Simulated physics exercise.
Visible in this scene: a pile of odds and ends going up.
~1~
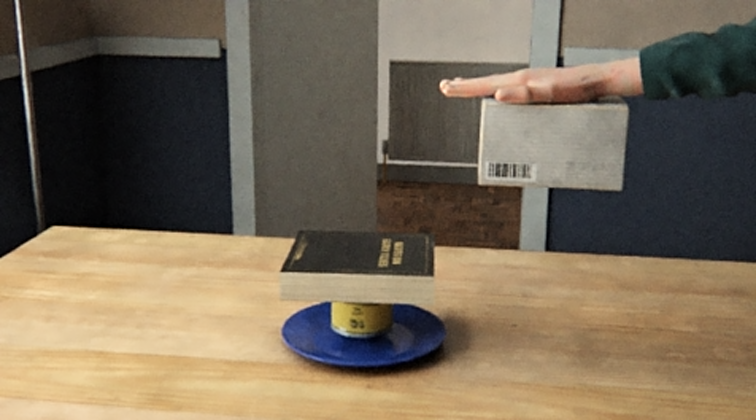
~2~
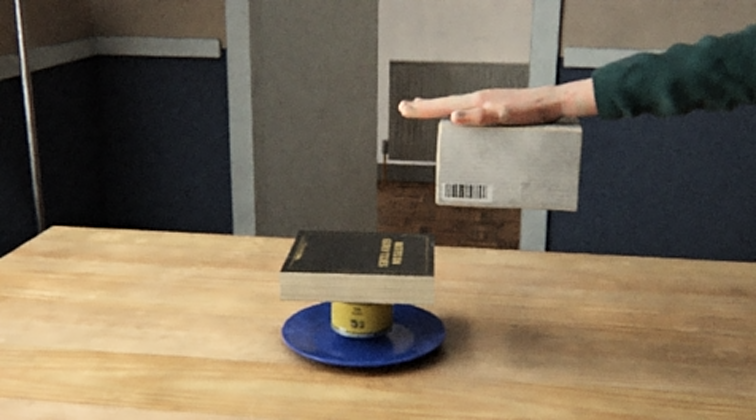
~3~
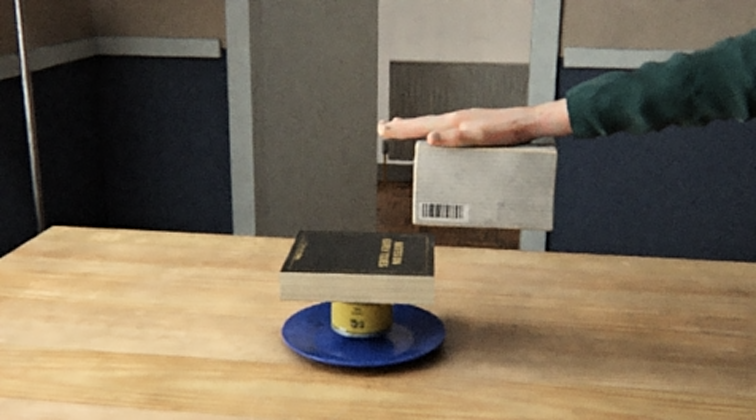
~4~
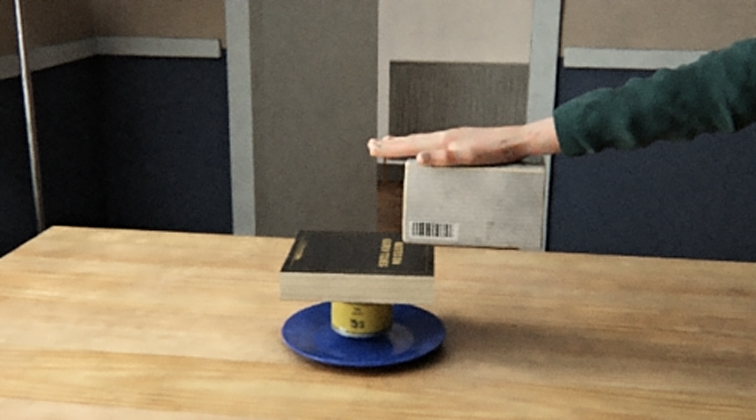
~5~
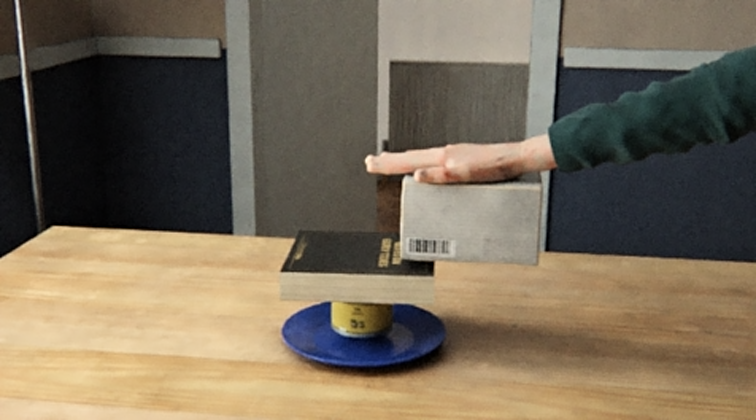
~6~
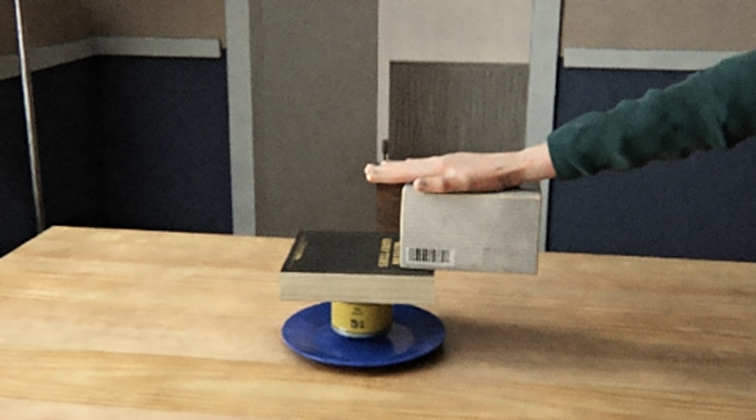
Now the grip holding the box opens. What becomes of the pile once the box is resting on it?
The pile collapses.
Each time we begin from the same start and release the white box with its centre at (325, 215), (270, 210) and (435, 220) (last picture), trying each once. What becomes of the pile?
In the first case it stays up; in the second case it comes apart; in the third case it loses its balance.
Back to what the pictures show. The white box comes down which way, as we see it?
Off rightwards in the picture.
Then, 0.30 s later than the last frame, white box now fallen.
Then, 0.60 s later than the last frame, things are still on the move.
Then, 1.20 s later than the last frame, nothing new.
When it is over, fallen, white box; the other 3 as before. End places, in pixels of the last picture, white box near (553, 294). The pile gives way.
